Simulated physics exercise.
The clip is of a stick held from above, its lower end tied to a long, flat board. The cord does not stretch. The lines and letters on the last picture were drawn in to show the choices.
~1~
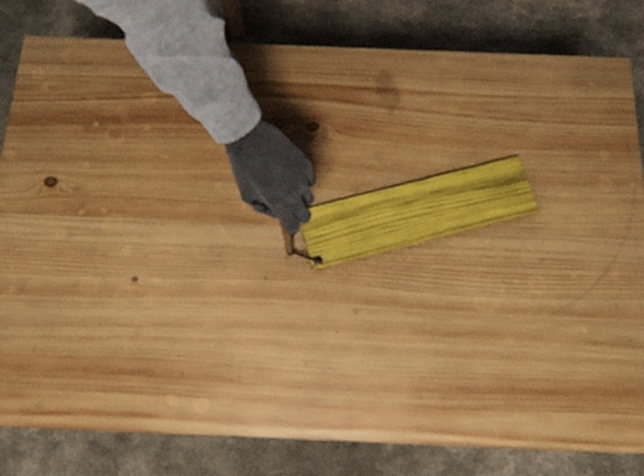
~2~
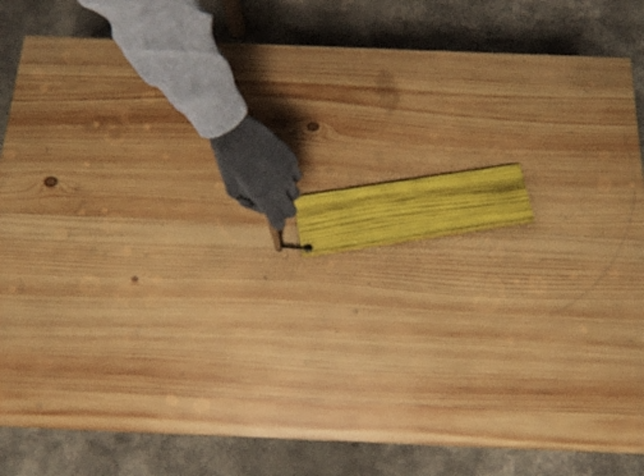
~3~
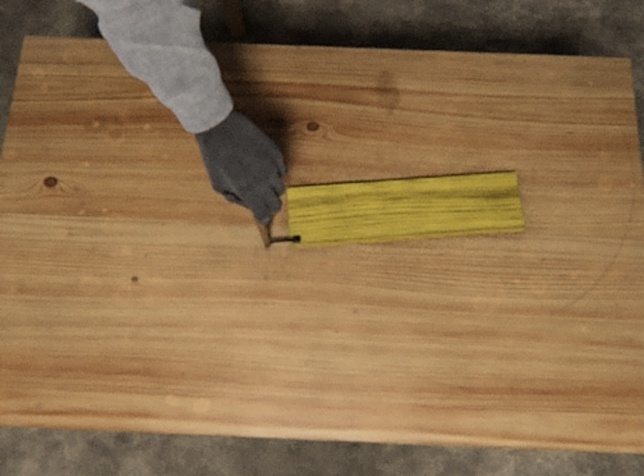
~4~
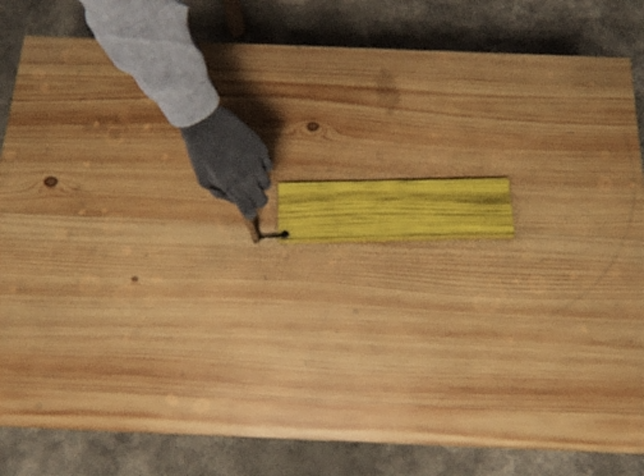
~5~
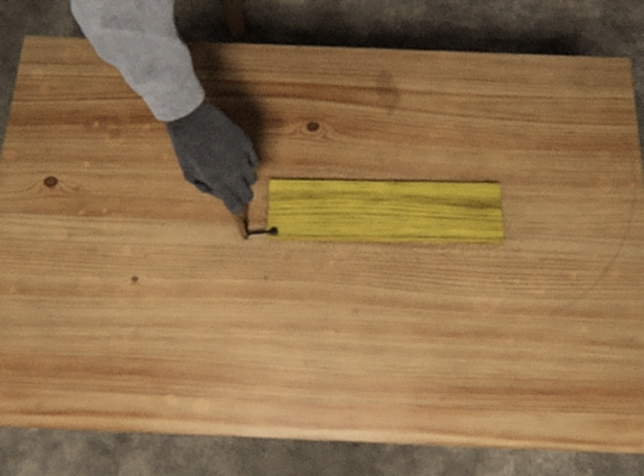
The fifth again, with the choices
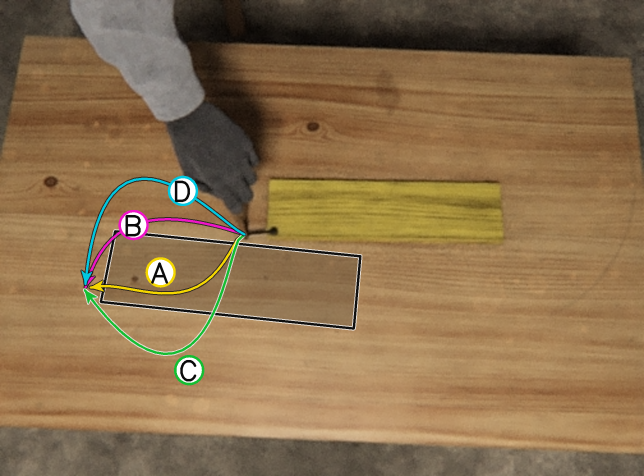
The clip opens on a gray-gloved hand holding a small stick tied by a short cord to the lower-left corner of a yellow board, which slants up to the right on a wooden table. The hand moves left, drawing the board a short way as it turns clockwise until it lies nearly level.
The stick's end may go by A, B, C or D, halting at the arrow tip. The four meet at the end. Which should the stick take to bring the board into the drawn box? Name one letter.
Take C.
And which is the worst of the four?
Path D.
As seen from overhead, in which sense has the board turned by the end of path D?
Anticlockwise.
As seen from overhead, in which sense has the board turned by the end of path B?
Anticlockwise.
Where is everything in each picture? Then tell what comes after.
The first picture shows yellow board (418, 211).
The second picture shows yellow board (413, 208).
The third picture shows yellow board (405, 208).
The fourth picture shows yellow board (395, 209).
The fifth picture shows yellow board (385, 210).
On the marked copy, A from (244, 234) via (180, 292) to (91, 287); B from (244, 234) via (151, 221) to (86, 287); C from (244, 234) via (191, 345) to (85, 290); D from (244, 234) via (144, 179) to (85, 284); the outline at (232, 279).
Following C. Soon after the start, foot of the stick (213, 315), middle of the board (339, 240).
Later, foot of the stick (137, 344), middle of the board (274, 280).
In the end, foot of the stick (86, 291), middle of the board (232, 280); it lies in the outline.
As for the rest, A leaves its middle at (231, 258); B leaves its middle at (223, 235); D leaves its middle at (218, 224).
